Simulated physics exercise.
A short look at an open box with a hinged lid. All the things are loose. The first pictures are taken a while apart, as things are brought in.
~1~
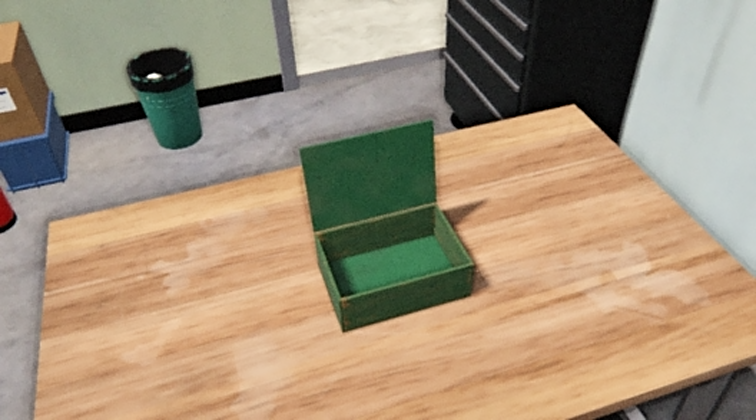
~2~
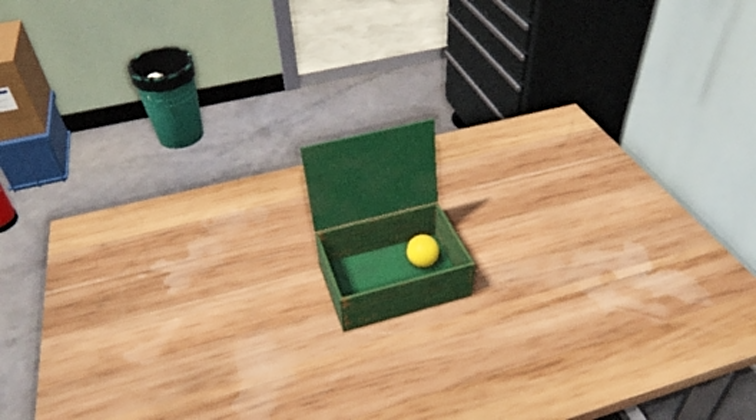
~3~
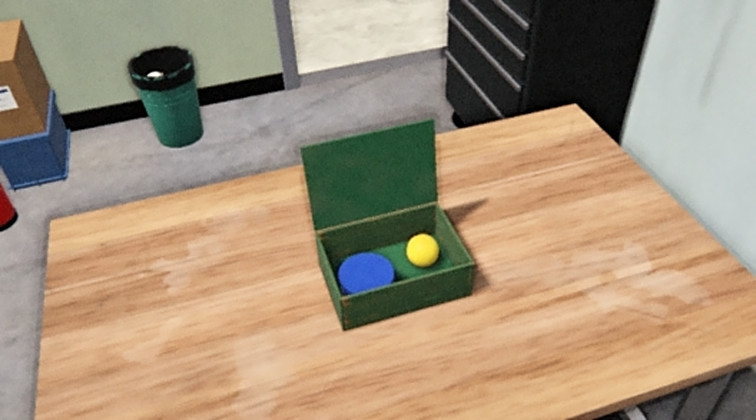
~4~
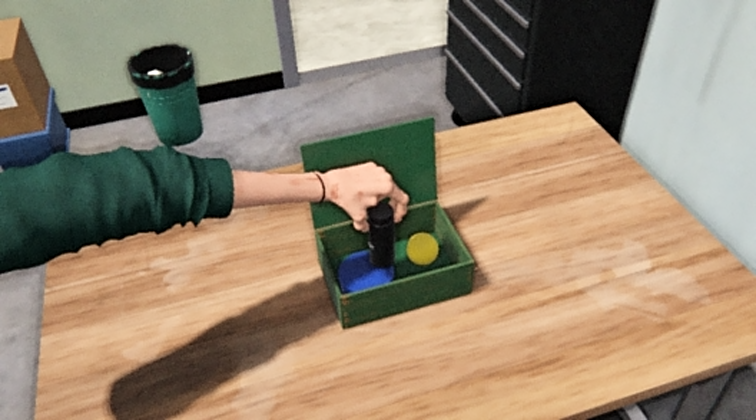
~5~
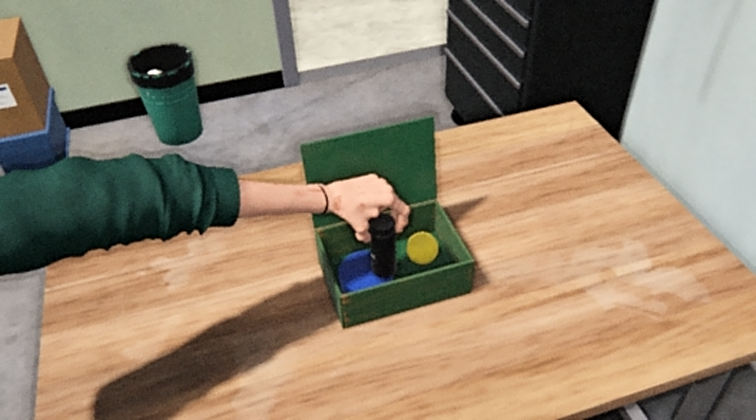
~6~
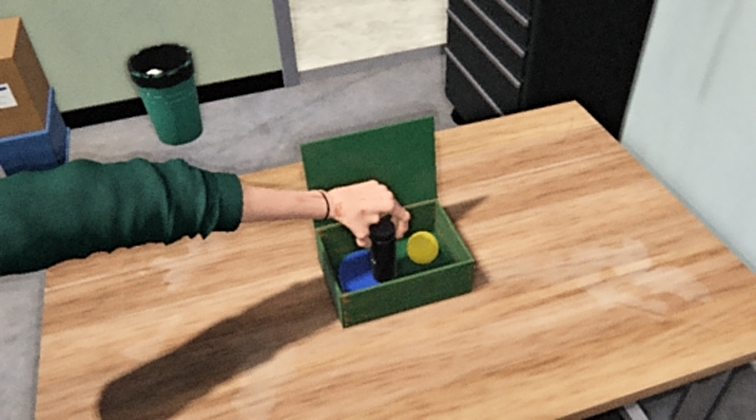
We see an open green box on a wooden table, where a yellow lemon and then a flat blue object appear inside, before a hand from the left lowers a black shaker slightly between them and keeps hold of it.
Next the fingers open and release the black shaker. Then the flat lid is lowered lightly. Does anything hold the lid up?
In the end the lid will not close.
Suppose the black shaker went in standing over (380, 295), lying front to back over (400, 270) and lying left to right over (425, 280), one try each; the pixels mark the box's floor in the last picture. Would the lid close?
In the first case it will not close; in the second case it sits on the rim; in the third case it closes.
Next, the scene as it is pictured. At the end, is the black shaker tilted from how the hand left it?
It stays as placed.
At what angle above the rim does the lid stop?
Some 40° above the rim.
Then, 1.30 s later than the last frame, lid 84° above the rim.
Then, 1.60 s later than the last frame, lid 60° above the rim.
When it is over, lid 40° above the rim; all 3 as before. End places, in pixels of the last picture, black shaker near (384, 252).
